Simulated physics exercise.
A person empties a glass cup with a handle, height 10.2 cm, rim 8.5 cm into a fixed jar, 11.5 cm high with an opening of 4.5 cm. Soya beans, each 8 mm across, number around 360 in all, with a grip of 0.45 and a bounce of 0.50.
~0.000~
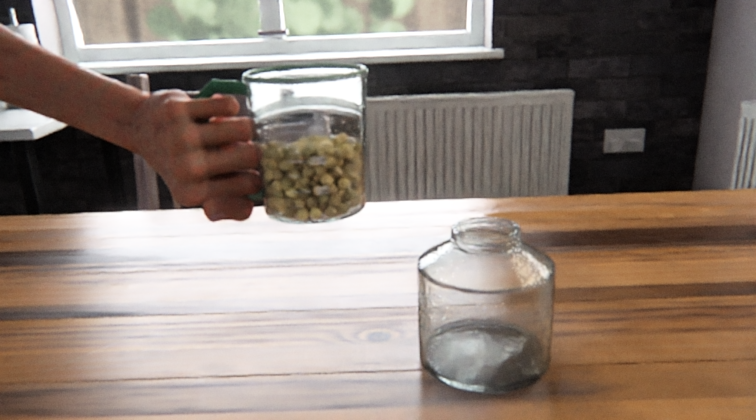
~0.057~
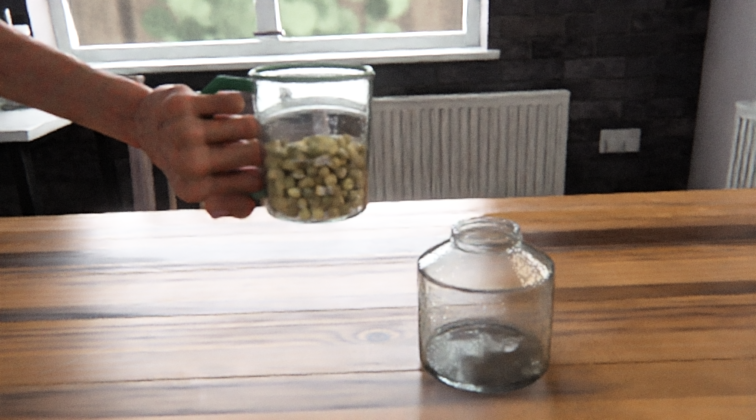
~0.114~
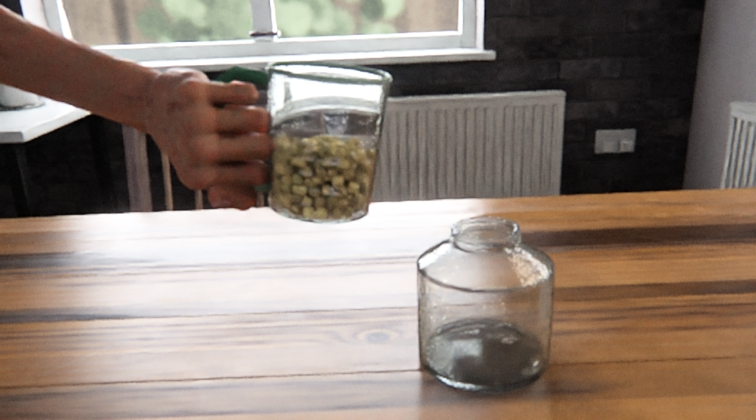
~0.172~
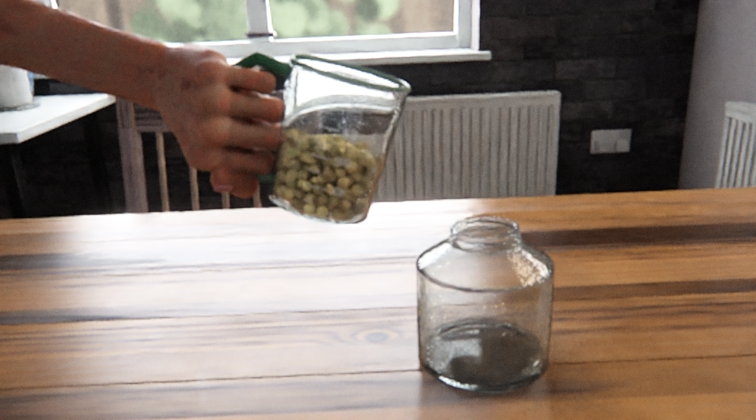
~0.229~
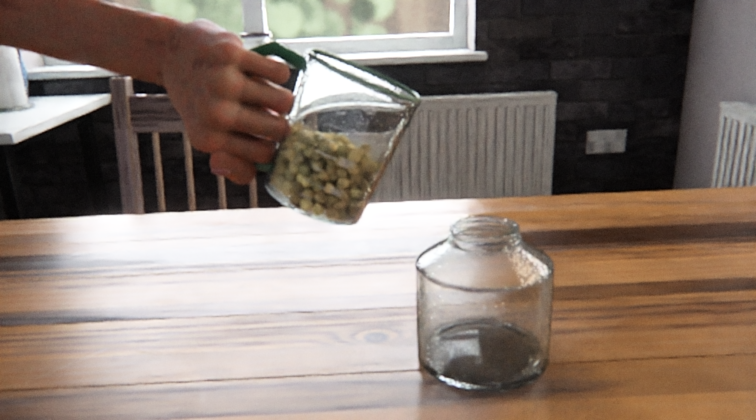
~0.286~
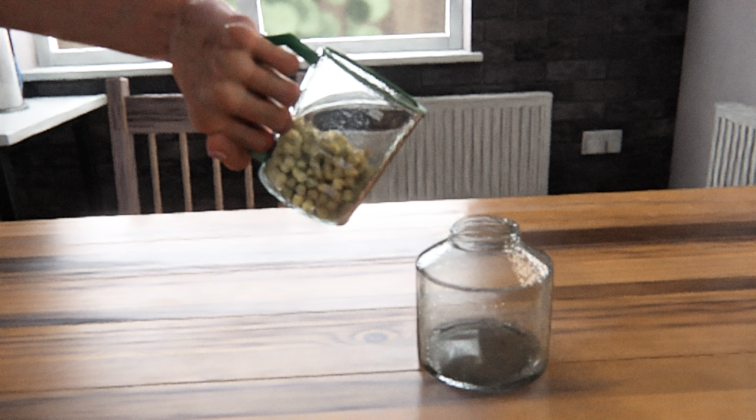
A hand at the left holds a clear glass cup by its green handle above a striped wooden table, seen from slightly above in a room with a window, a pale radiator and a dark brick wall. Pale green-yellow beans partly fill the cup, and a clear glass jar stands on the right. The hand shifts the cup slightly right, then tilts it steadily rightward as the beans slide inside.
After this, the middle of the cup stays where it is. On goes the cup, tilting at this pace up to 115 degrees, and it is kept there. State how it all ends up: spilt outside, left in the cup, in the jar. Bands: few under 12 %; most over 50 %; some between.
Spilt outside: The larger part. Left in the cup: Very few. Jar: Very few.
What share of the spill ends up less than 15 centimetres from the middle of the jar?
About 70 per cent.
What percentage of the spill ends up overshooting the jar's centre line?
I'd put it close to 0 per cent.
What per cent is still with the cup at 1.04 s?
About 35 percent of the load.
Then, at 0.56 s, tilt 75 degrees; the cup holds 100 %, the jar 0 %.
After 0.74 s, tilt 102 degrees; the cup holds 100 %, the jar 0 %.
Then, at 1.04 s, tilt 115 degrees; the cup holds 35 %, the jar 0 %.
At rest (2.1 s), spilt 100 %, still above 0 %, jar 0 %.
